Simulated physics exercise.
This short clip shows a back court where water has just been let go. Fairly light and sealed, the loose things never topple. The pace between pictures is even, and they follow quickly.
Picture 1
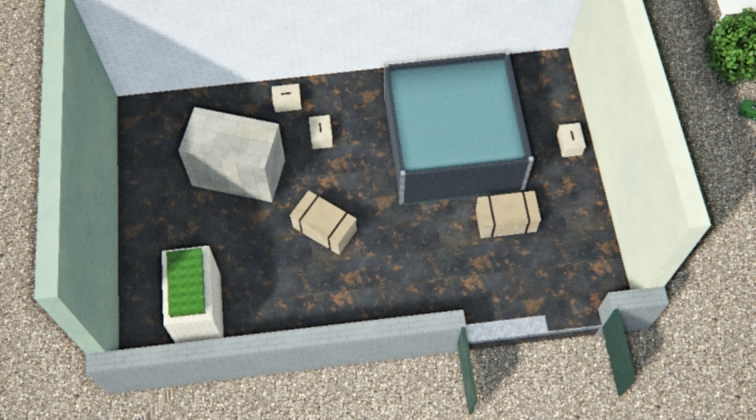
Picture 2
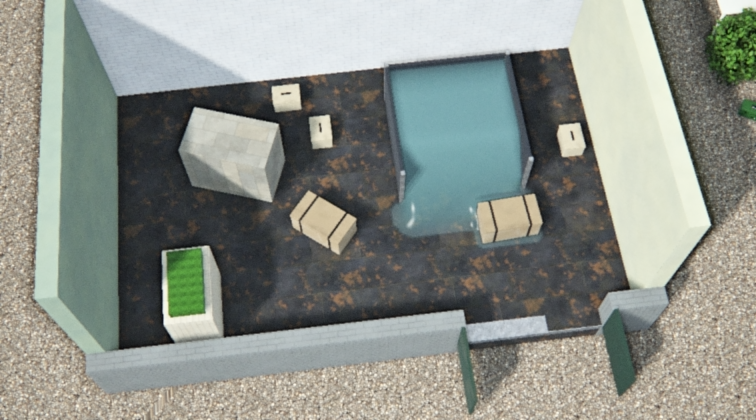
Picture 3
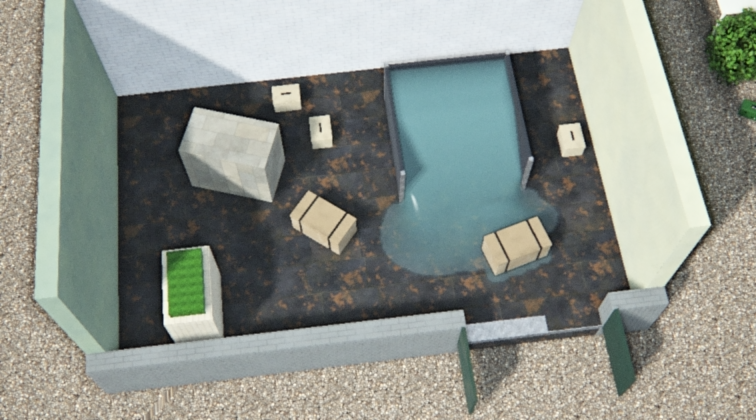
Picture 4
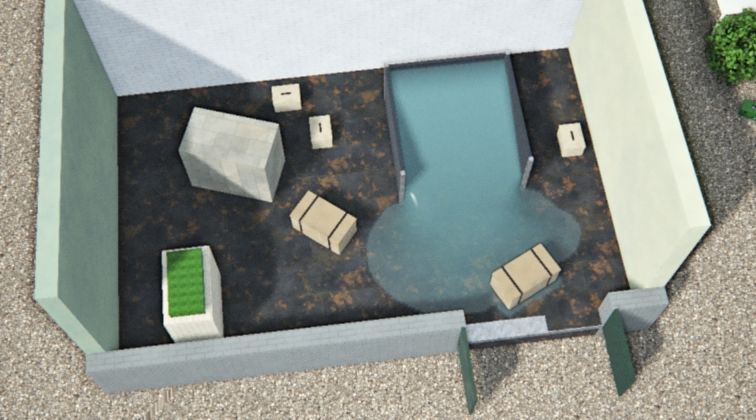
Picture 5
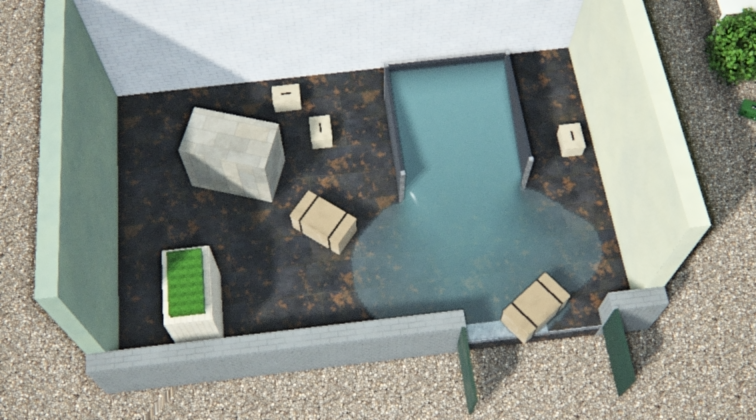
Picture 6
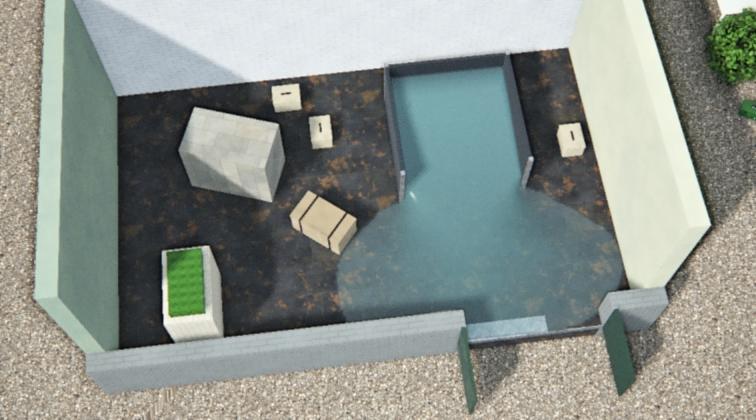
At the start, a tank of blue water stands against the back wall of a walled court, with boxes scattered around. Its front opens and water pours out, spreading across the dark floor, pushing the nearest tan box toward the gateway. The box turns, passes into the opening and disappears from view.
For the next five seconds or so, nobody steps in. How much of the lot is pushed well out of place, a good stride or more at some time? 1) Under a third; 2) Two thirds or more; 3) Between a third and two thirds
Answer: 1.
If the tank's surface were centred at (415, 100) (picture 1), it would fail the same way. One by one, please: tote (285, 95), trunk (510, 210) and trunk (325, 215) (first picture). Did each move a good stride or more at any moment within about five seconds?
Taking them in order, fell short, went past that, went past that.
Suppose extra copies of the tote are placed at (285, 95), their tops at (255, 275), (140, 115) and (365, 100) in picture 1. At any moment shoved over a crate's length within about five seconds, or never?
The answers, in order, are displaced a stride, remains nearby and remains nearby.
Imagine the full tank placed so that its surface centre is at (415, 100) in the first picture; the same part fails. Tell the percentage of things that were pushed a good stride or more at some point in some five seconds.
Roughly 40 %.
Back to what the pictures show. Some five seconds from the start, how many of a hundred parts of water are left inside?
I'd say close to 50 percent.
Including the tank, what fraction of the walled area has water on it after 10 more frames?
I make it 45 per cent.
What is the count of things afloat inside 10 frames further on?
0.
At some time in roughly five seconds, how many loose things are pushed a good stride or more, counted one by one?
So, 1 of them.
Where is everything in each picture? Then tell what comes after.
In the first frame, a tote at (321, 128), on the bottom; a tote at (573, 136) rests on the ground; 0 of 5 have shifted.
In the second frame, a tote at (321, 128) rests on the ground; a tote at (573, 136), on the bottom; 1 of 5 have shifted.
In the third frame, a tote at (321, 128), on the bottom; a tote at (573, 136) rests on the ground; 1 of 5 have shifted.
In the fourth frame, a tote at (321, 128) rests on the ground; a tote at (573, 136) rests on the ground; 1 of 5 have shifted.
In the fifth frame, a tote at (321, 128) rests on the ground; a tote at (573, 136) rests on the ground; 1 of 5 have shifted.
In the sixth frame, a tote at (321, 128) rests on the ground; a tote at (573, 136) rests on the ground; 1 of 5 have shifted.
A moment on, 1 of 5 are well off their spots; 0 afloat.
Next, 1 of 5 are well off their spots; 0 afloat.
Later, 1 of 5 are well off their spots; 0 afloat.
In the end, 1 of 5 are well off their spots, and 1 have been at some point; 0 afloat.
